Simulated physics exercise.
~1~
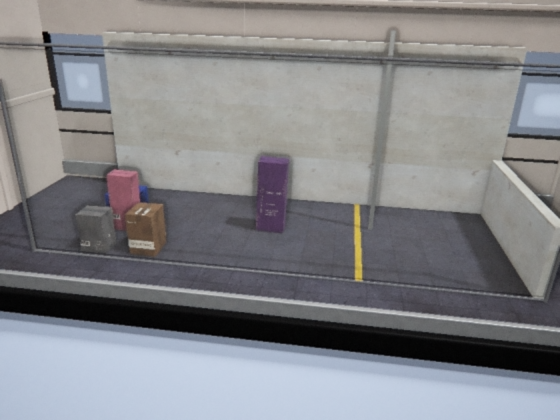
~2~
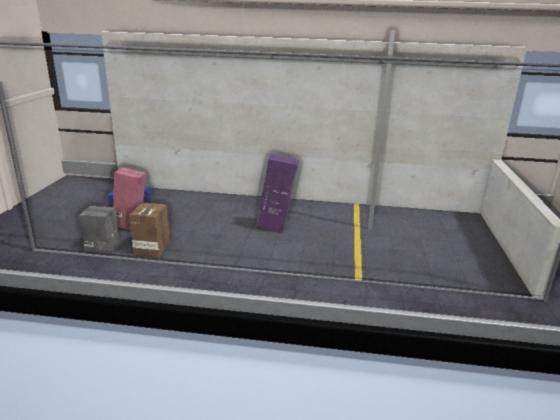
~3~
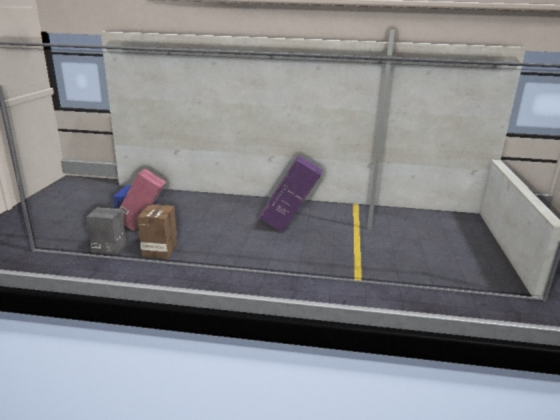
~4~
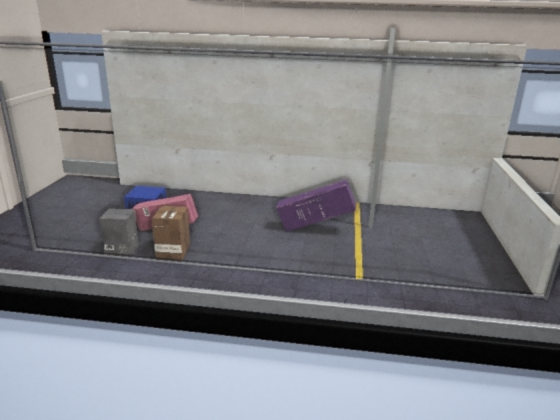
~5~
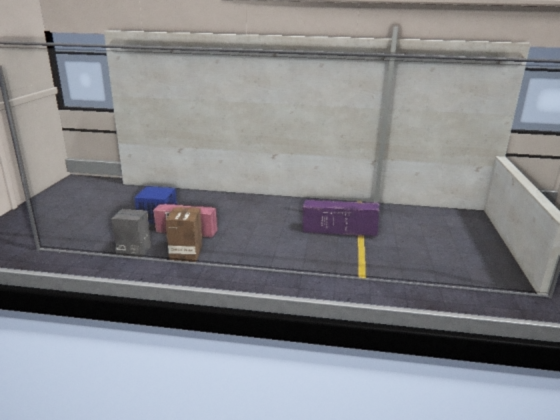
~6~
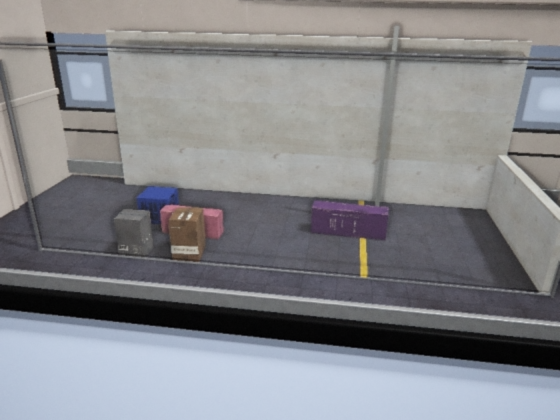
In a walled bay, purple and pink tall boxes topple right as smaller boxes slide, the purple one ending across the yellow line.
